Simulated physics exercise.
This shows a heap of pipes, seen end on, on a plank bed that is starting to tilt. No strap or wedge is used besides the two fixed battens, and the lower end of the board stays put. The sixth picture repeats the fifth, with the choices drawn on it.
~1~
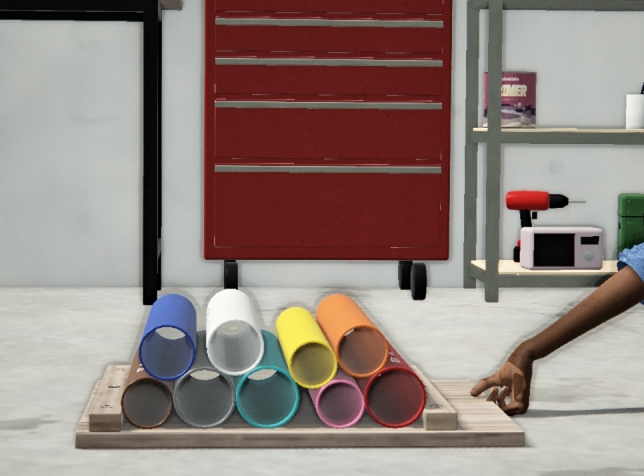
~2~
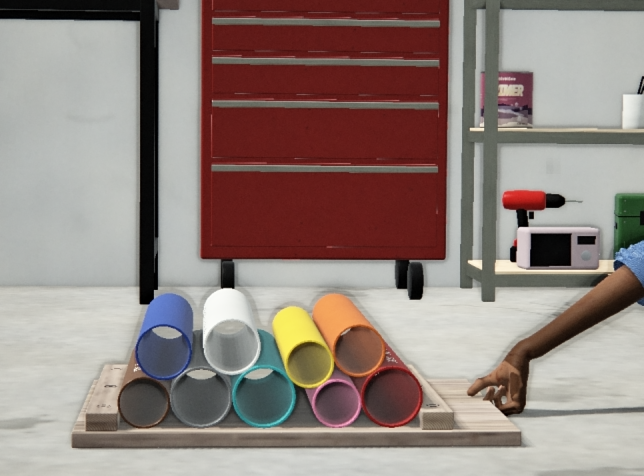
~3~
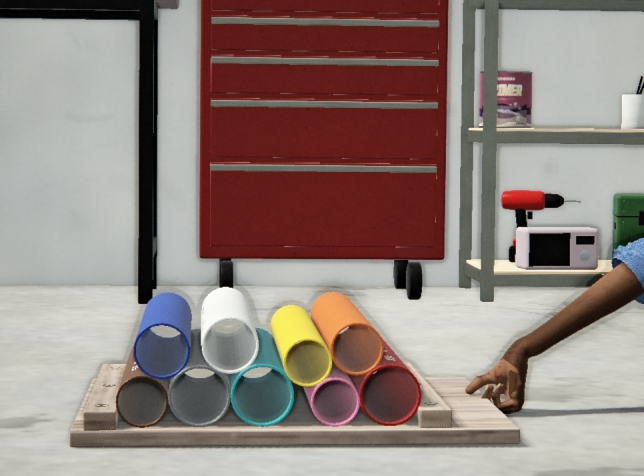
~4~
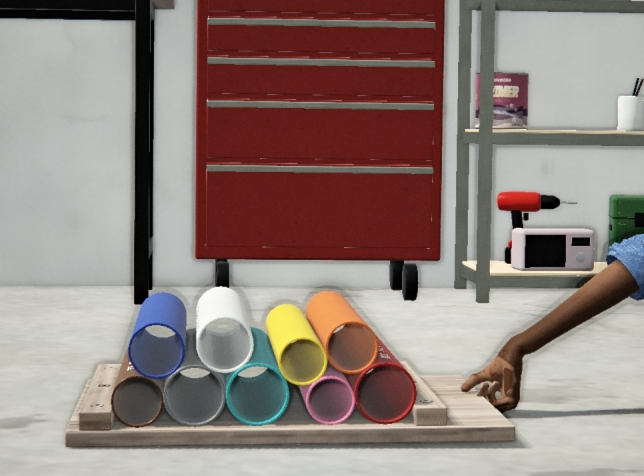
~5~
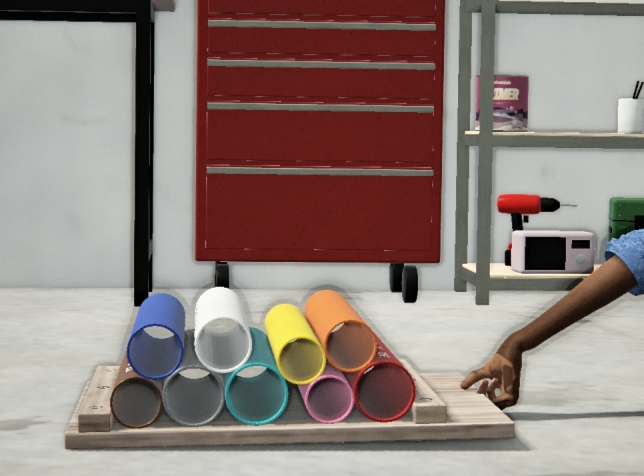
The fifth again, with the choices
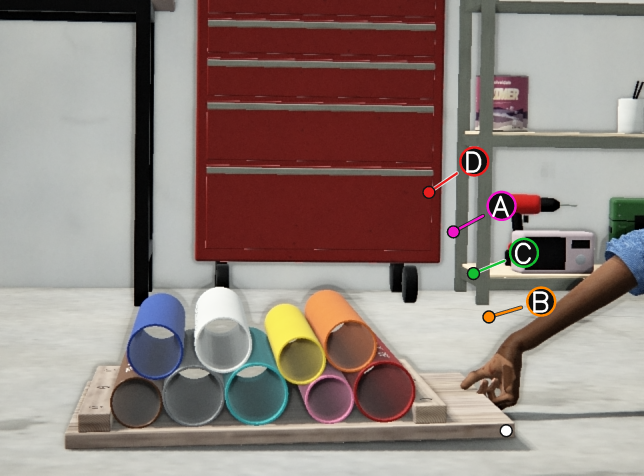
In a workshop with a red tool cabinet and grey shelves, nine coloured pipes sit stacked in two rows on a wooden board, while a hand touches its right end. The whole view shifts very slightly, the scene edging left, while the pipes keep their places in the stack and the hand stays put against the board.
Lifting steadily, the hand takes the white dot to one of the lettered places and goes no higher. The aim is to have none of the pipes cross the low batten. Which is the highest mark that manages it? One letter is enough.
B is the limit.
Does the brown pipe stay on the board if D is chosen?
Yes, with D.
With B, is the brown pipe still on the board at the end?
Yes.
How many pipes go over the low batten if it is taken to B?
With B, none.
On the marked copy, A at (453, 232); B at (489, 317); C at (473, 273); D at (429, 192); the white dot at (506, 430).
Following B. Soon after the start, board at 13°.
Later, board at 17°.
In the end, board at 17°, none over the low batten.
As for the rest, A four over the low batten (yellow, orange, white, blue); C three over the low batten (yellow, white, blue); D four over the low batten (yellow, orange, white, blue).
